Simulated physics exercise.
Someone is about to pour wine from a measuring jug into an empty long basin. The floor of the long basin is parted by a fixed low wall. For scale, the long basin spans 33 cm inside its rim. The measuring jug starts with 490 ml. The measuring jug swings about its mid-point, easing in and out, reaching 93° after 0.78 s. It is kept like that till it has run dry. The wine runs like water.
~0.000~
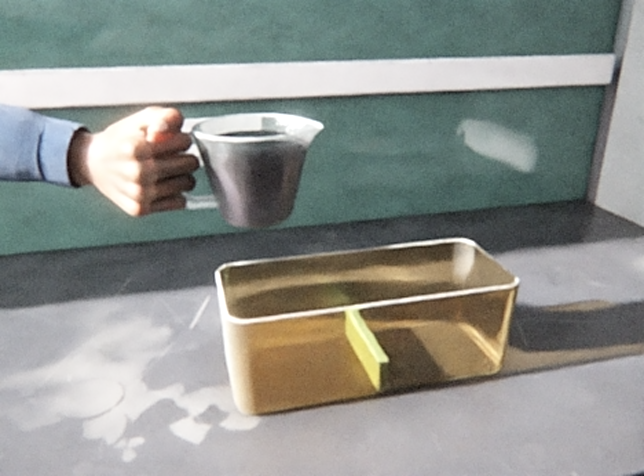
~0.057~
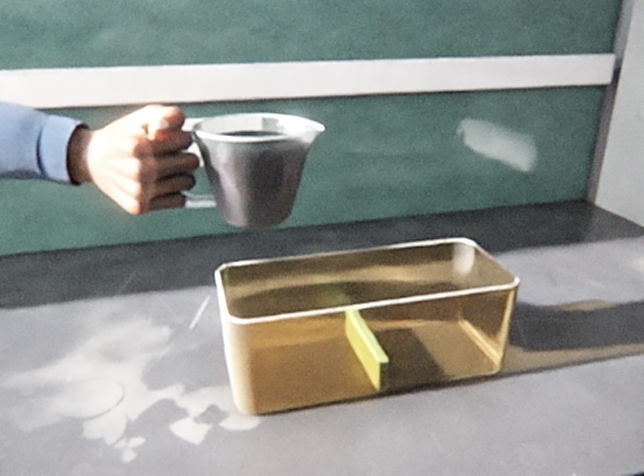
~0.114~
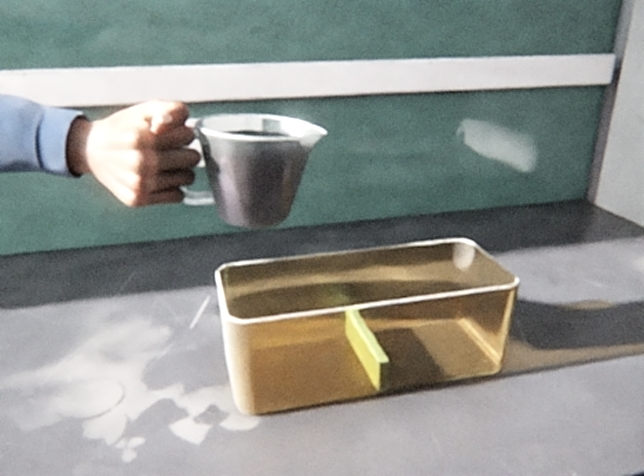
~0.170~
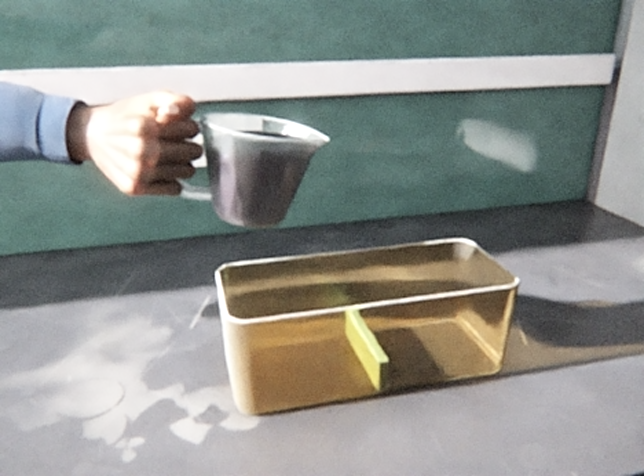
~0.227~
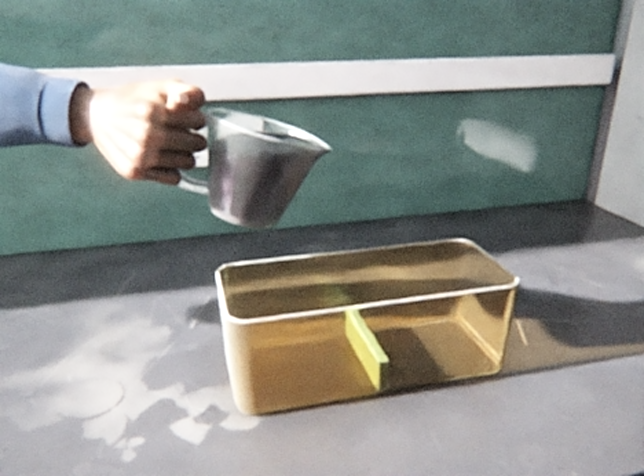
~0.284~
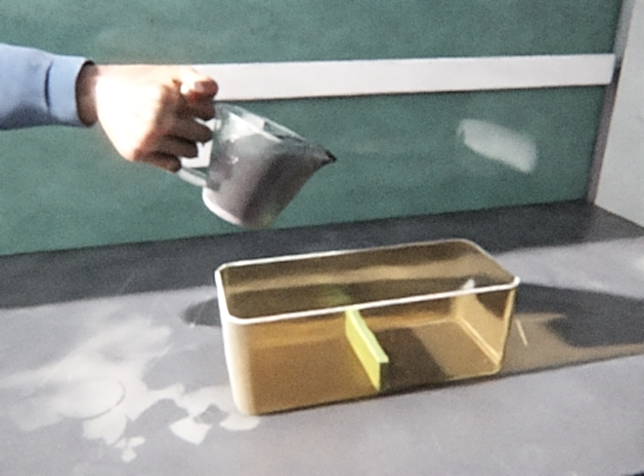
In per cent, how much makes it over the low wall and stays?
About 62 per cent.
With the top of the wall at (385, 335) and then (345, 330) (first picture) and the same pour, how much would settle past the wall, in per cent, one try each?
First 20, then 90 per cent.
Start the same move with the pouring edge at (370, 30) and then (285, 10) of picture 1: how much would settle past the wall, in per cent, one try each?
First 90, then 40 per cent.
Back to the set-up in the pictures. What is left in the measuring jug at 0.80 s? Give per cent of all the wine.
Near 9 in a hundred.
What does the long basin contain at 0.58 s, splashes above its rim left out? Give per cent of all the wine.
About 24 per cent.
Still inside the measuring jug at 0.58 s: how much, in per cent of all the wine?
Near 48 in a hundred.
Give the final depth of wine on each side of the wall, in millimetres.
Some 10 mm on the left and 16 mm on the right.
After 0.58 s the tilt is 79° and 48 per cent is still to pour, 2 is left of the wall and 23 right of it.
After 0.80 s the tilt is 93° and 9 per cent is still to pour, 23 is left of the wall and 57 right of it.
After 1.03 s the tilt is 93° and 1 per cent is still to pour, 36 is left of the wall and 62 right of it.
After 1.28 s the tilt is 93° and 0 per cent is still to pour, 37 is left of the wall and 62 right of it.
In the end 37 per cent lies left of the wall, 62 right of it and 1 outside.
